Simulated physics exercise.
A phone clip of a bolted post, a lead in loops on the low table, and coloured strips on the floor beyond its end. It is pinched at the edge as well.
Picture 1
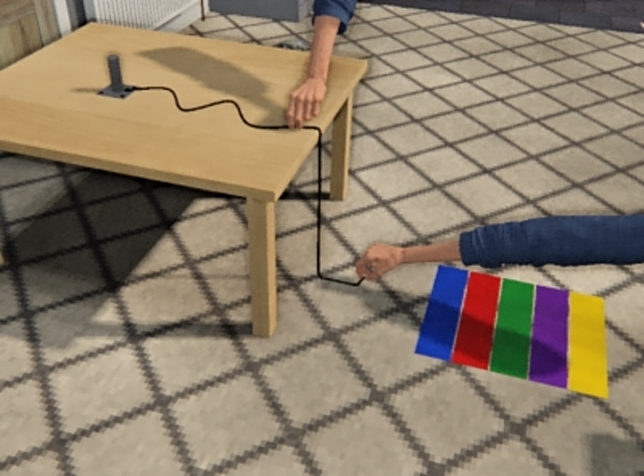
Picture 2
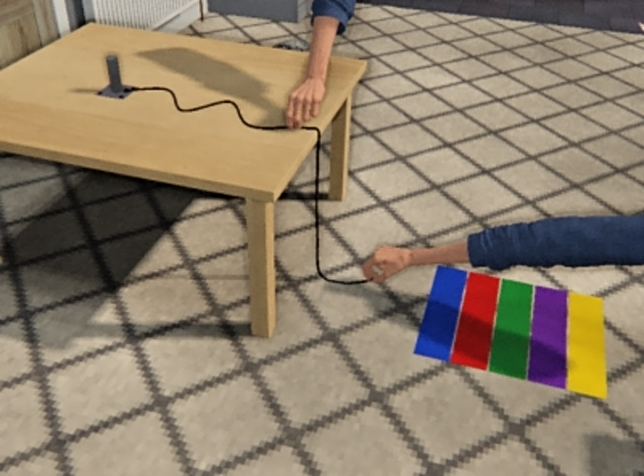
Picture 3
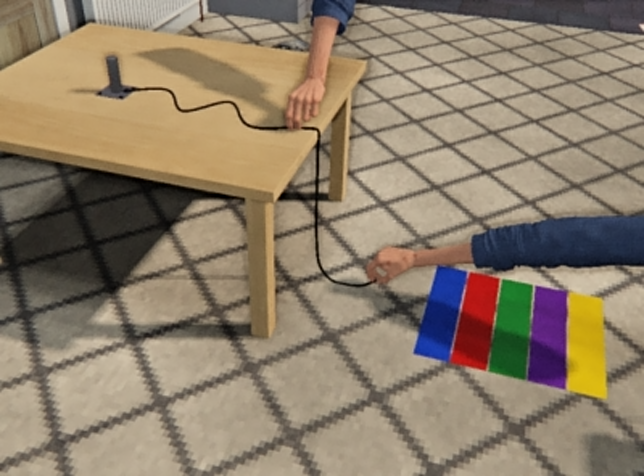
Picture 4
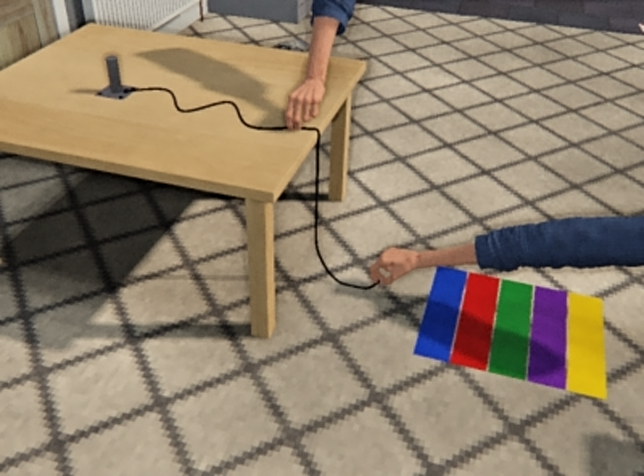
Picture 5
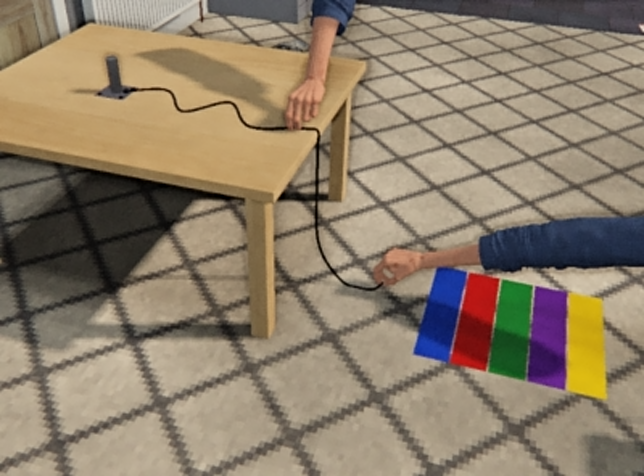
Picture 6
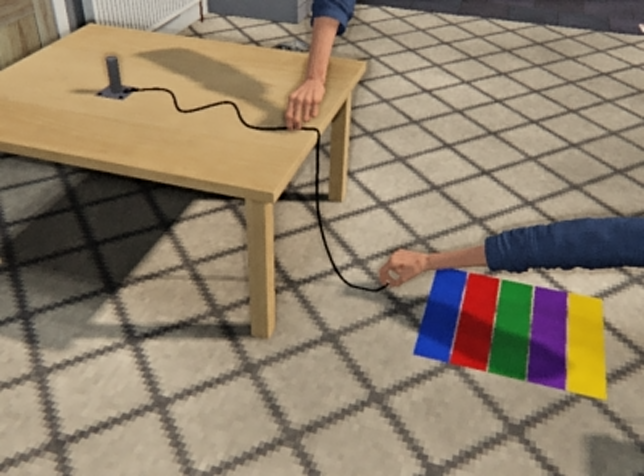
On a patterned grey-and-beige floor, seen from above at an angle, a low wooden table stands at the left. A black lead curves across it from a small dark upright fixture, one hand pinching it at the edge, while beyond its lower end lie blue, red, green, purple and yellow strips. The lower hand draws the end slightly right, bending the hanging part, while the upper hand and view stay still.
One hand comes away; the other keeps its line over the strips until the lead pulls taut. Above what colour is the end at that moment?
The end stops over the purple strip.
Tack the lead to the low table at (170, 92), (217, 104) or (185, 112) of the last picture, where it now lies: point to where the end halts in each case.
In that order: (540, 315), (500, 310) and (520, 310).
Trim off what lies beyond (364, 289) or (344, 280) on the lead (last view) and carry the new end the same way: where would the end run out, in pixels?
The places are (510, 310) and (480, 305).
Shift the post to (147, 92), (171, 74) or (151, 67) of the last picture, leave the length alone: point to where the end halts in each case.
Try by try, around (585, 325), (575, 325) and (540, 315).
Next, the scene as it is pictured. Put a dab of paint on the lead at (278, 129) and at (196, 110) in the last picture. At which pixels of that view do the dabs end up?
The first at (339, 149), the second at (224, 111).
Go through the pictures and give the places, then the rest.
In the first frame, end (365, 277); blue (436, 339); red (473, 348); green (510, 356); purple (549, 365); yellow (588, 374).
In the second frame, end (372, 279); lead through (160, 89) (200, 108) (243, 121) (316, 131) (317, 201) (318, 266).
In the third frame, end (375, 280).
In the fourth frame, end (379, 281); lead through (160, 89) (200, 109) (243, 121) (316, 132) (317, 201) (325, 266).
In the fifth frame, end (383, 282).
In the sixth frame, end (388, 284); lead through (160, 89) (200, 109) (243, 121) (316, 132) (317, 202) (335, 268).
Soon after, end near (494, 306); over red.
Then, end near (530, 314); over green.
At full stretch, end near (550, 318); over purple. It gets as far as the purple strip.
